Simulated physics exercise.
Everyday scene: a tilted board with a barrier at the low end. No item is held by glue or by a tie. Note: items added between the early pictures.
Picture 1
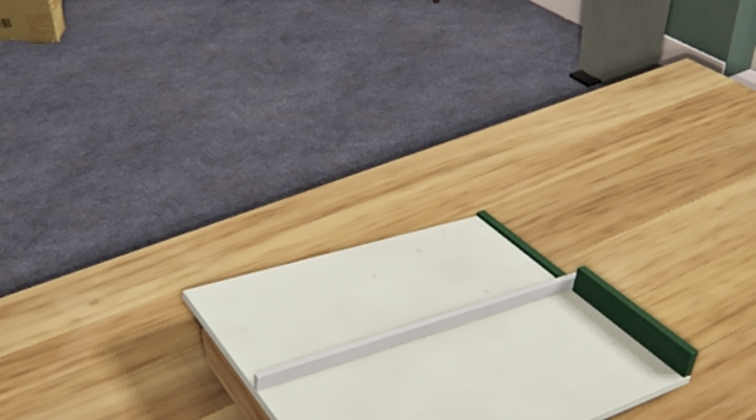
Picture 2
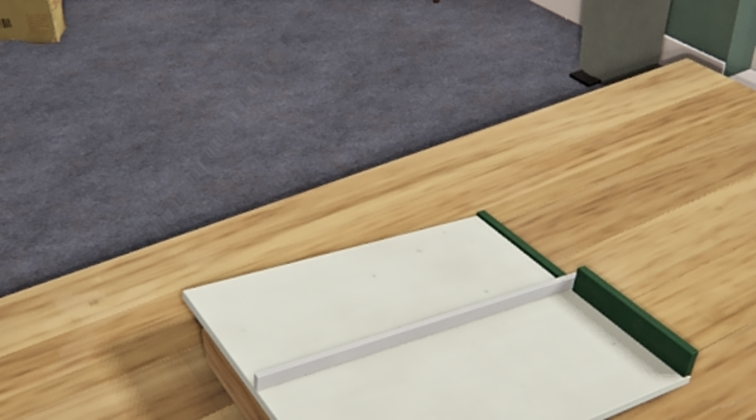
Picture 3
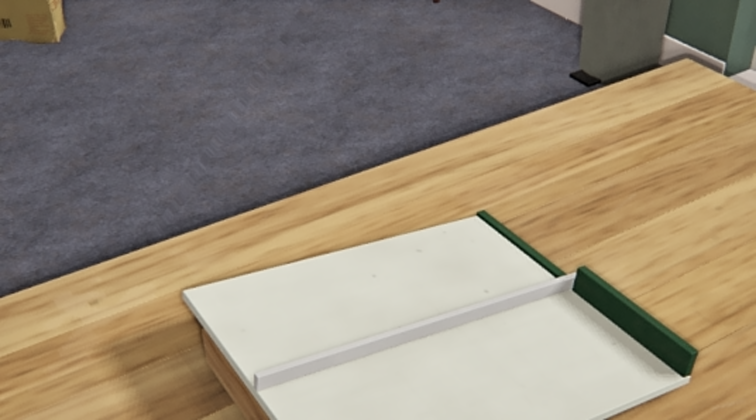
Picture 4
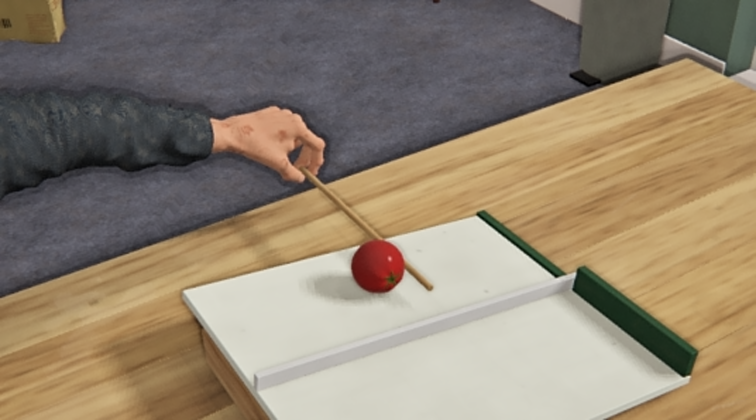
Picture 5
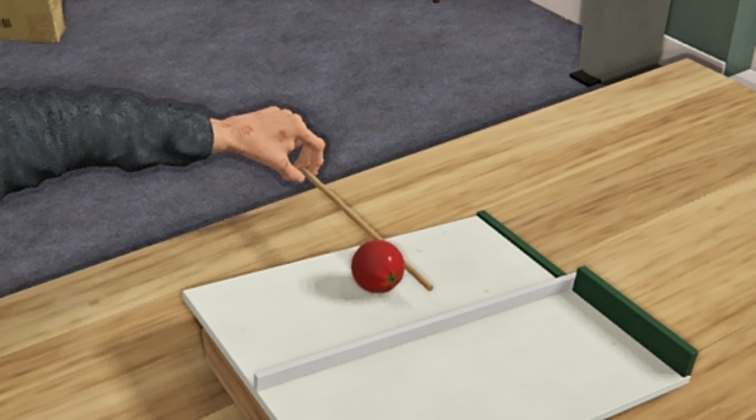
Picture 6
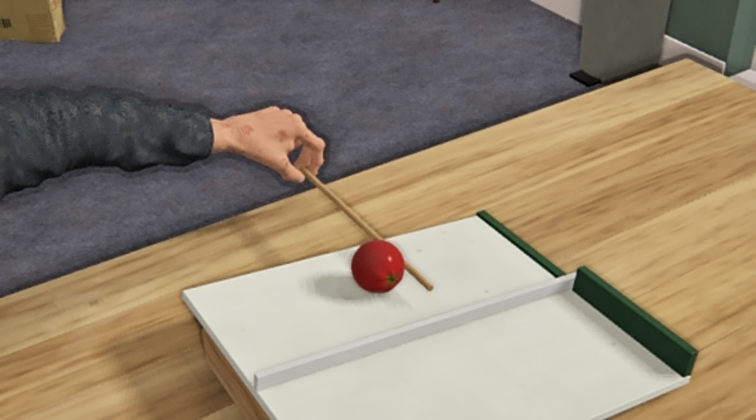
A red tomato appeared on the empty white board on the wooden table, along with a hand holding a thin stick against it, and then everything stayed still.
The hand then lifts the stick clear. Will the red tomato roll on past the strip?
Yes.
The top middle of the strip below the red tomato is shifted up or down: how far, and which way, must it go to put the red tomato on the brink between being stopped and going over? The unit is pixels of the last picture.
It needs a shift of 4 pixels in the upward direction.
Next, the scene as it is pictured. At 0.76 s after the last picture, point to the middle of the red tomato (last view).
I'd expect it close to (514, 229) in the last view.
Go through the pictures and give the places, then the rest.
In the first frame, board (434, 324).
In the second frame, board (434, 324).
In the third frame, board (434, 324).
In the fourth frame, held back by the stick; red tomato (378, 267); board (434, 324).
In the fifth frame, held back by the stick; red tomato (378, 267); board (434, 324).
In the sixth frame, held back by the stick; red tomato (378, 267); board (434, 324).
Then, 0.76 s after the last picture, red tomato rolling on the board near (514, 229).
By the end, the red tomato rolls off the board.
